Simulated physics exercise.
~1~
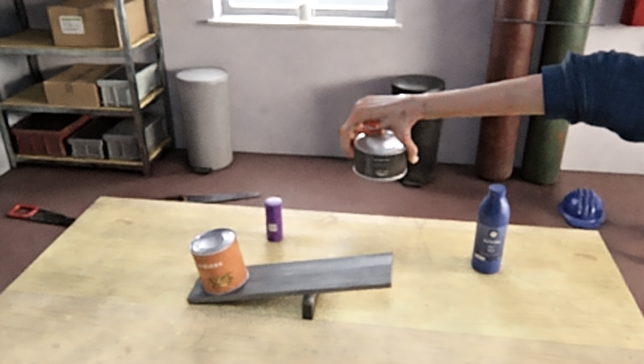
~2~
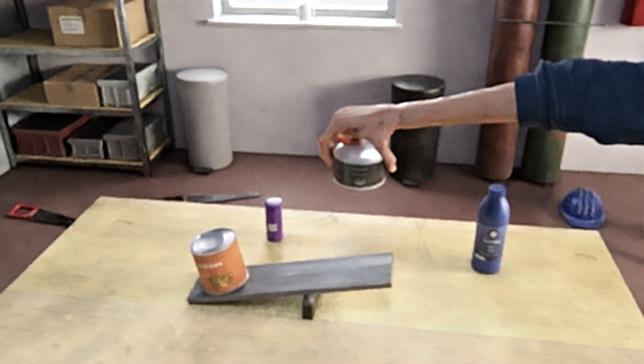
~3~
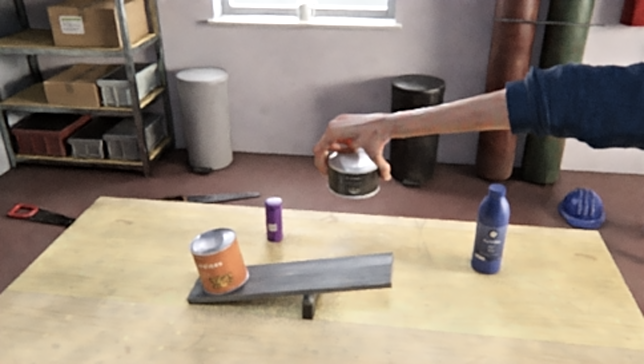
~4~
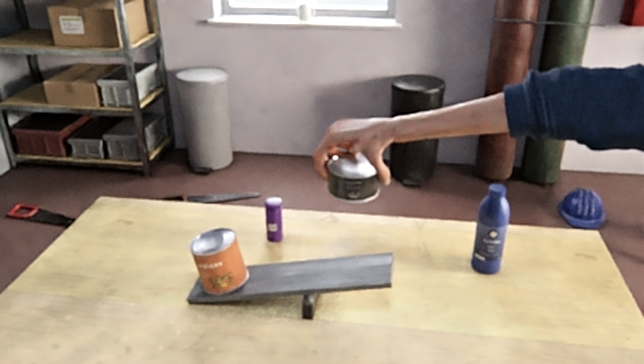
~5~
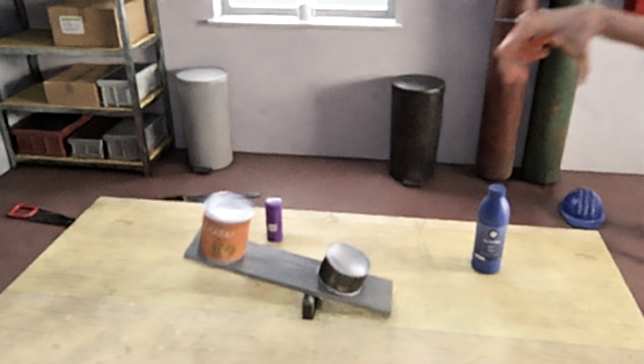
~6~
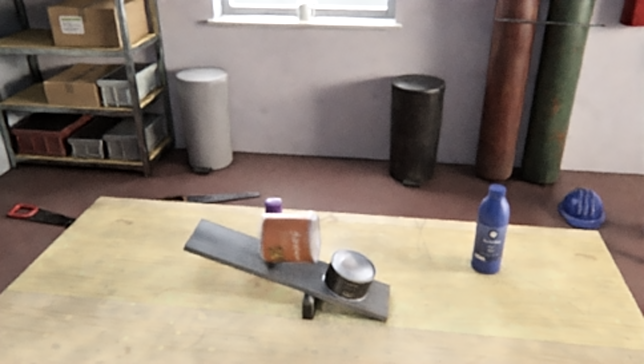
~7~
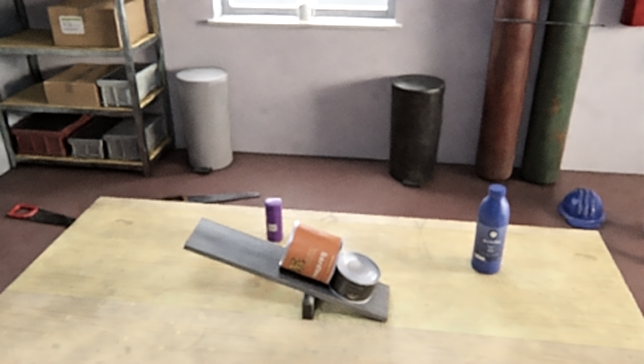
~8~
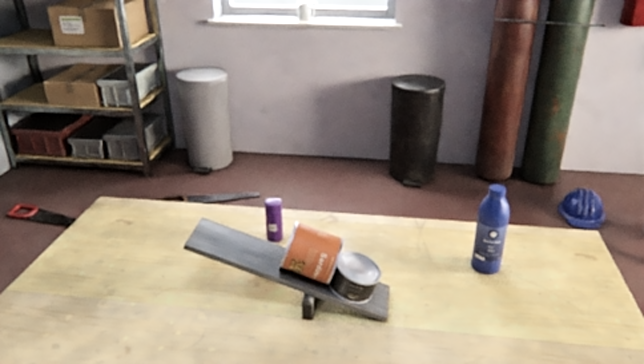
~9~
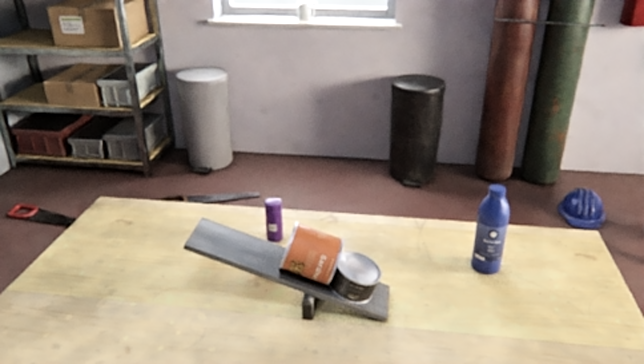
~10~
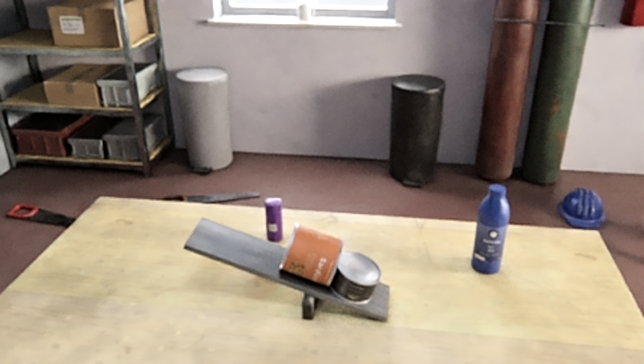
Black tub released by a hand onto a see-saw's raised end, tipping the plank and toppling an orange tub against it.
